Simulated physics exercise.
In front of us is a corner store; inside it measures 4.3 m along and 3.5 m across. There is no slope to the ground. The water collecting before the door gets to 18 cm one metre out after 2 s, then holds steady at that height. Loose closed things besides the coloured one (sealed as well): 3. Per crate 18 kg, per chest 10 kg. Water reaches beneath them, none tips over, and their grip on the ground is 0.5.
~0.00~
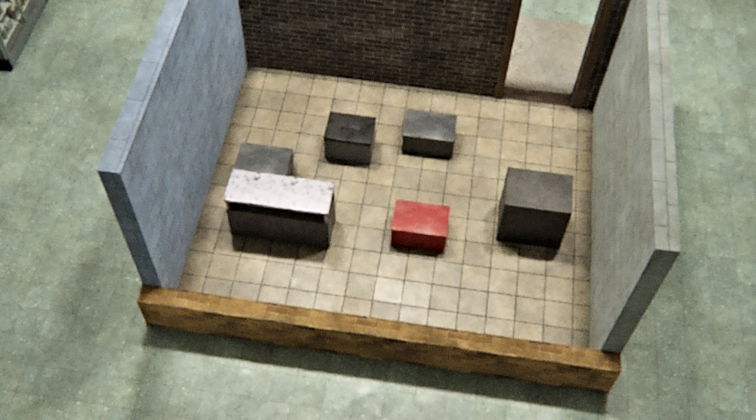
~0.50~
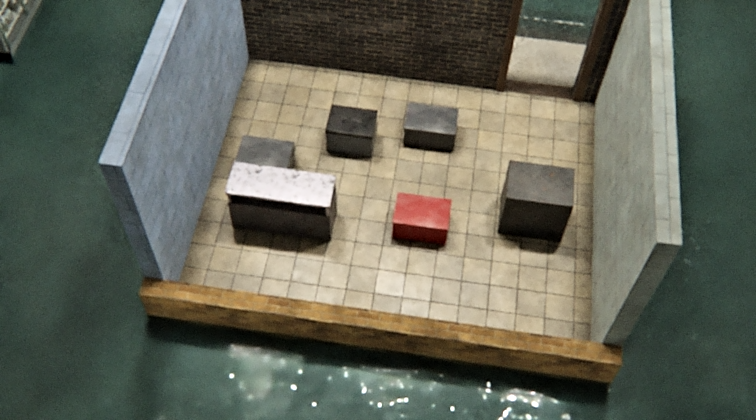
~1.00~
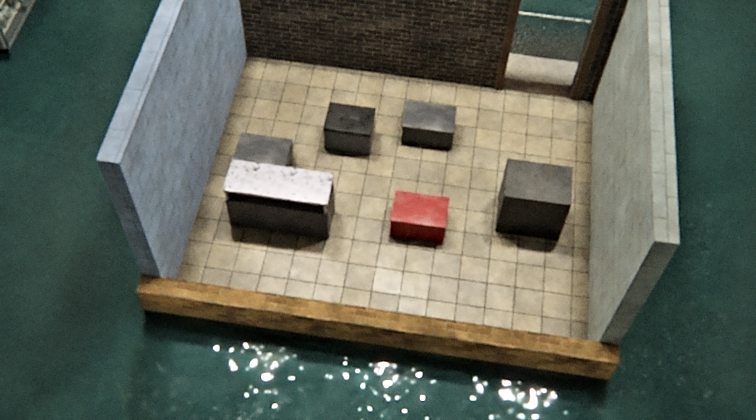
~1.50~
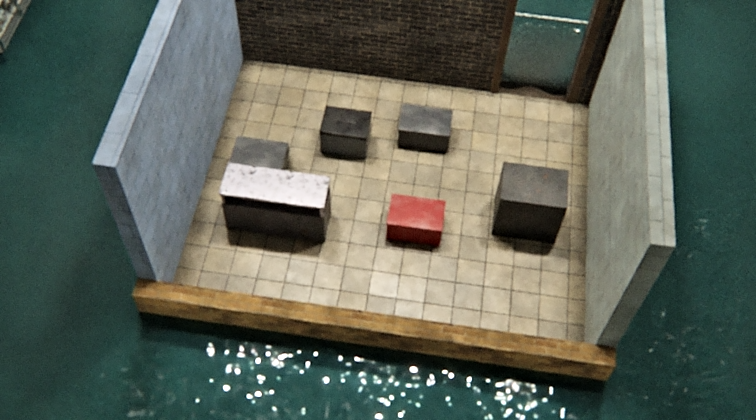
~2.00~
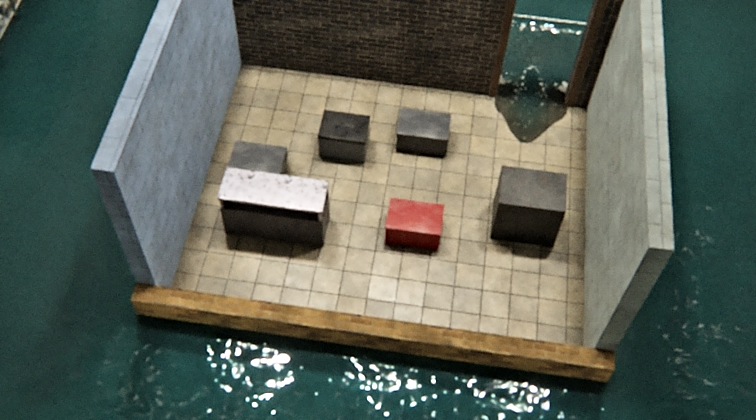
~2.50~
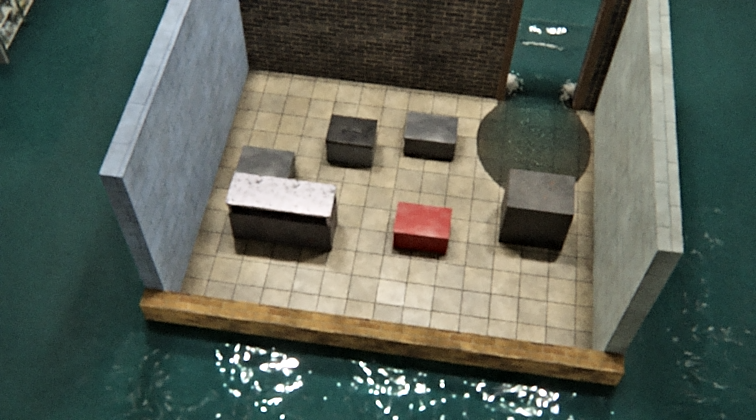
Corner store with water covering the ground outside, then spreading through the doorway across tiles, the red crate and dark boxes unmoving.
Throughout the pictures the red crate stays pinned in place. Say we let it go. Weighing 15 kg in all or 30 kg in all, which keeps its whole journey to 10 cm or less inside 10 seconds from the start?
I would say only the heavier one.
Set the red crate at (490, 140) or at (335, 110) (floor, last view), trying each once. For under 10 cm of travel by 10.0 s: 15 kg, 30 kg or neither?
Result, try 1: Heavy passes, light fails; try 2: Both pass.
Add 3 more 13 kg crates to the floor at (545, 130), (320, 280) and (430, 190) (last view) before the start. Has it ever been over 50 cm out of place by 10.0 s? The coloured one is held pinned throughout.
First: Beyond the limit; second: Inside the limit; third: Beyond the limit.
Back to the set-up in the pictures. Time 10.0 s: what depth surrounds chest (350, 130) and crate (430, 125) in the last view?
I'd put it at 4 cm and 4 cm respectively.
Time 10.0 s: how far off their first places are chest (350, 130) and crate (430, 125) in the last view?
Respectively 5 and 0 cm.
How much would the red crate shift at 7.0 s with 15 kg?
Roughly 20 cm.
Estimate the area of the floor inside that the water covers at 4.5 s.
Near 7.0 m2 in all.
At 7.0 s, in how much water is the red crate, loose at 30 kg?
Depth: Approx. 4 cm.
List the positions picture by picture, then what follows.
In the first picture, the red crate at (421, 218), on the bottom; 0.0 m2 under water; 0 of 4 have shifted.
In the second picture, the red crate at (422, 211), on the bottom; 0.0 m2 under water; 0 of 4 have shifted.
In the third picture, the red crate at (420, 209) rests on the ground; water covers 0.0 m2; 0 of 4 have shifted.
In the fourth picture, the red crate at (417, 212) rests on the ground; water covers 0.0 m2; 0 of 4 have shifted.
In the fifth picture, the red crate at (415, 216), on the bottom; 0.3 m2 under water; 0 of 4 have shifted.
In the sixth picture, the red crate at (423, 220) rests on the ground; water covers 1.5 m2; 0 of 4 have shifted.
After 3.5 s the red crate would be 0 cm from its start with 15 kg and 0 cm from its start with 30 kg; 2 cm of water round it then.
After 4.5 s the red crate would be 13 cm from its start with 15 kg and 0 cm from its start with 30 kg; 4 cm of water round it then.
After 7.0 s the red crate would be 17 cm from its start with 15 kg and 0 cm from its start with 30 kg; 4 cm of water round it then.
After 10.0 s the red crate would be 38 cm from its start with 15 kg and 0 cm from its start with 30 kg; 6 cm of water round it then.
